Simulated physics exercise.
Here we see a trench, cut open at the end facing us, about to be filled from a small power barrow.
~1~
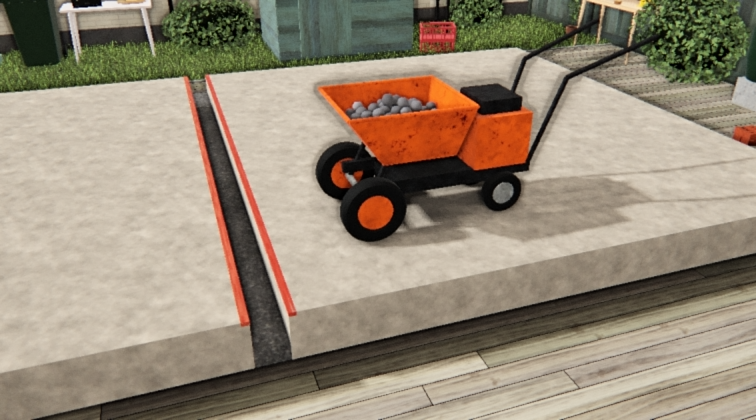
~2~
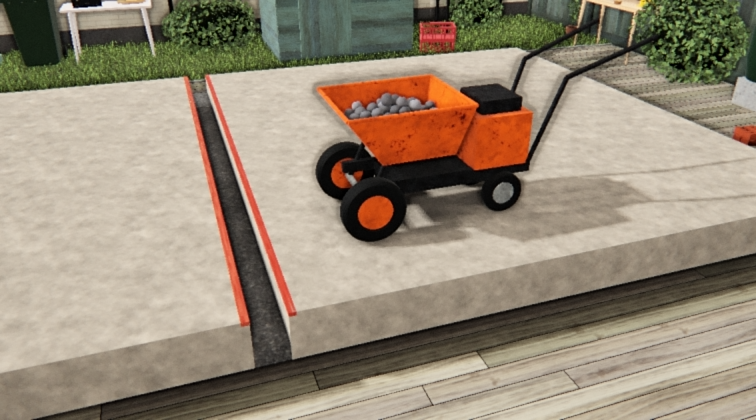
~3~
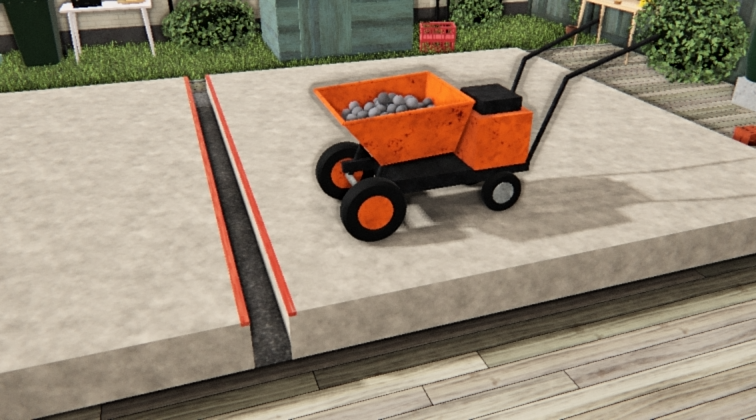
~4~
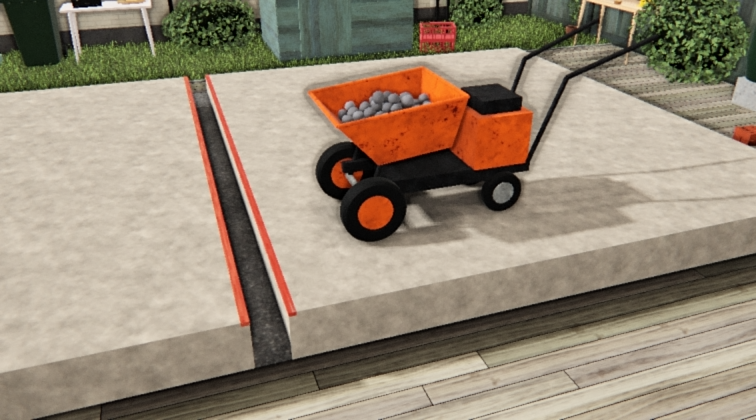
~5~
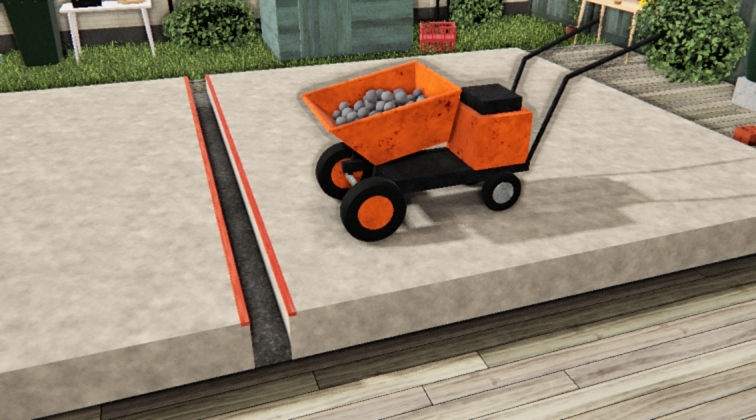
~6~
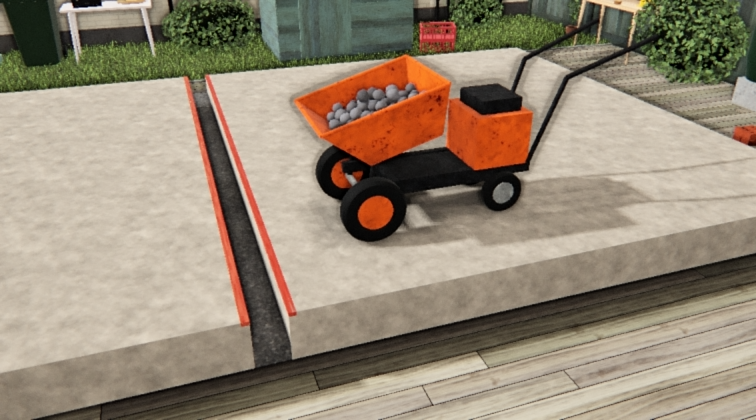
On a raised concrete slab beside a narrow open trench, a parked orange power barrow slowly tilting its cobble-filled skip leftward.
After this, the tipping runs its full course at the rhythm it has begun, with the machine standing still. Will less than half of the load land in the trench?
No. The load ends chiefly in the trench.
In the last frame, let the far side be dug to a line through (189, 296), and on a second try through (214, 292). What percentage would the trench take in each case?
100 % and 100 %, give or take.
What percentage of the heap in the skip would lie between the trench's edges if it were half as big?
About 100 per cent.
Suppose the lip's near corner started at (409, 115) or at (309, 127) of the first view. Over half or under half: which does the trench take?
Try one: The lesser share. Try two: The lesser share.
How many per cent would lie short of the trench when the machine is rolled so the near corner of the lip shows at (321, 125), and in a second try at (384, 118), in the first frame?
First place: Around 0 per cent. Second place: Around 50 per cent.
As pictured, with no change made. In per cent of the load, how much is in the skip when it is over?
Estimate: 0 %, roughly.
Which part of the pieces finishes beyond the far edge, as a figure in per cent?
20 %.
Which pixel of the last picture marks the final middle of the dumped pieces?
Close to (243, 242) in the last view.
Shortly afterwards, skip tipped steeply; the whole lot in the skip.
Next, skip tipped steeply; all but a few in the skip; only a few short of the trench; a little in or heaped over the trench.
Some moments later, skip tipped right over; near a quarter in the skip; only a few short of the trench; near two thirds in or heaped over the trench; a little beyond it.
In the end, skip tipped right over; a little short of the trench; the bulk in or heaped over the trench; near a quarter beyond it.
